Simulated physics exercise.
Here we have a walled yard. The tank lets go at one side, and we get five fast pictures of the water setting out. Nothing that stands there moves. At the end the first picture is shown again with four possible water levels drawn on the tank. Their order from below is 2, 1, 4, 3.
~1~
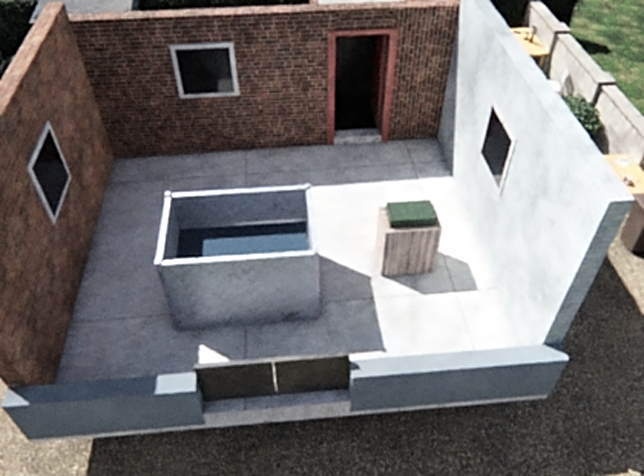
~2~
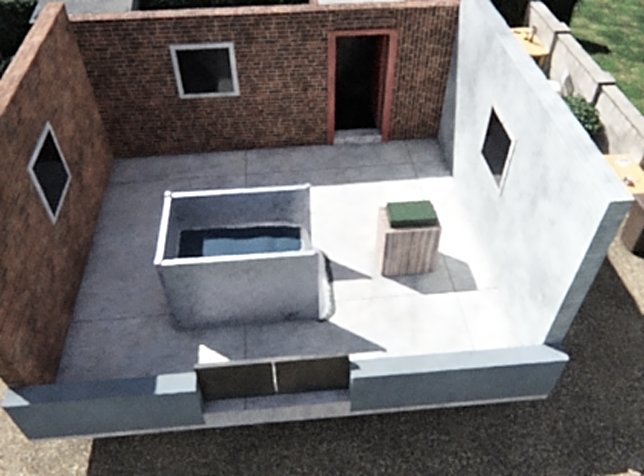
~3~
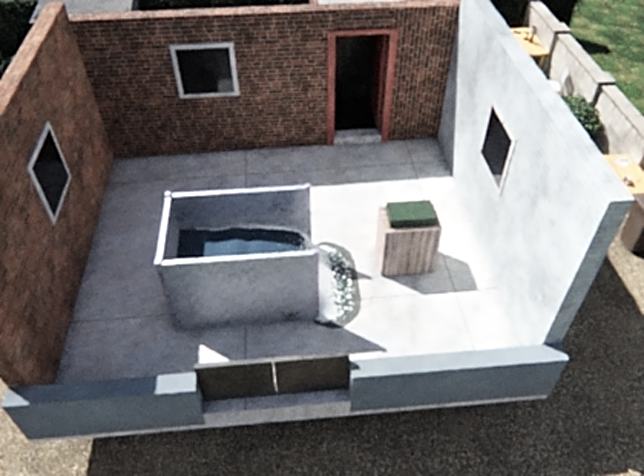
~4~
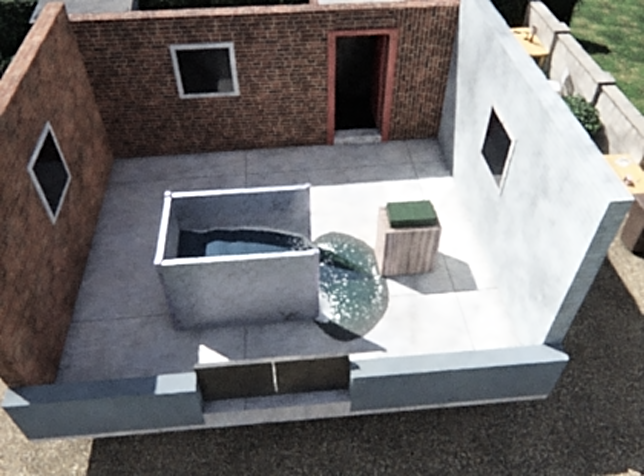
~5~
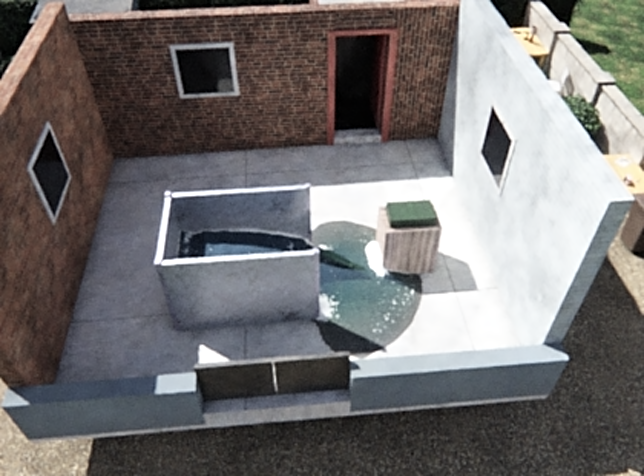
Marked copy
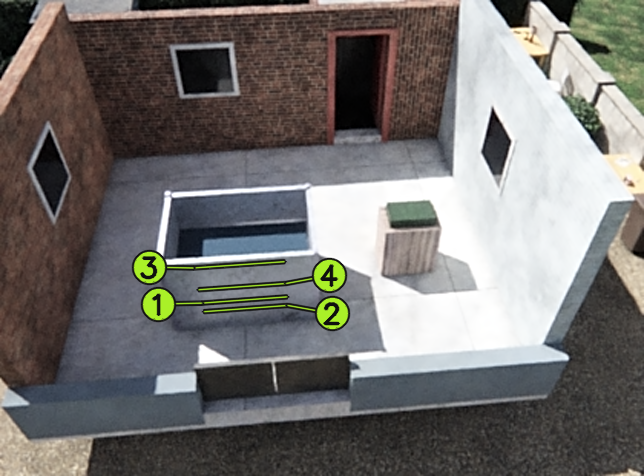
A walled yard held a tank of still water, then water poured out of the tank's right side and spread across the pale floor in a widening puddle, reaching the small wooden block.
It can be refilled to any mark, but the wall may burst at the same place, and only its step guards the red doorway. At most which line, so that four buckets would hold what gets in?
4 is the one.
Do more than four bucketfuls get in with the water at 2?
No.
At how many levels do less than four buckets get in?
Three.
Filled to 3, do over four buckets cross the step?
Yes.
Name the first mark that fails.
That is mark 3.
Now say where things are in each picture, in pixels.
Water in the tank at rest, its middle at (243, 254); foot of the red doorway at (357, 143); shut gate at (273, 364), in the first picture.
In the second picture, 1 % of the ground under water, visible out to (324, 314).
In the third picture, 3 % of the ground under water, visible out to (342, 321).
In the fourth picture, 6 % of the ground under water, visible out to (379, 311).
In the fifth picture, 10 % of the ground under water, visible out to (416, 287).
In lime, 1 at (244, 300); 2 at (246, 308); 3 at (239, 264); 4 at (242, 286); from the bottom up 2, 1, 4, 3.
With 1, nothing gets over.
With 2, nothing gets over.
With 3, about 13 bucketfuls get in.
With 4, a bucket or two gets in.
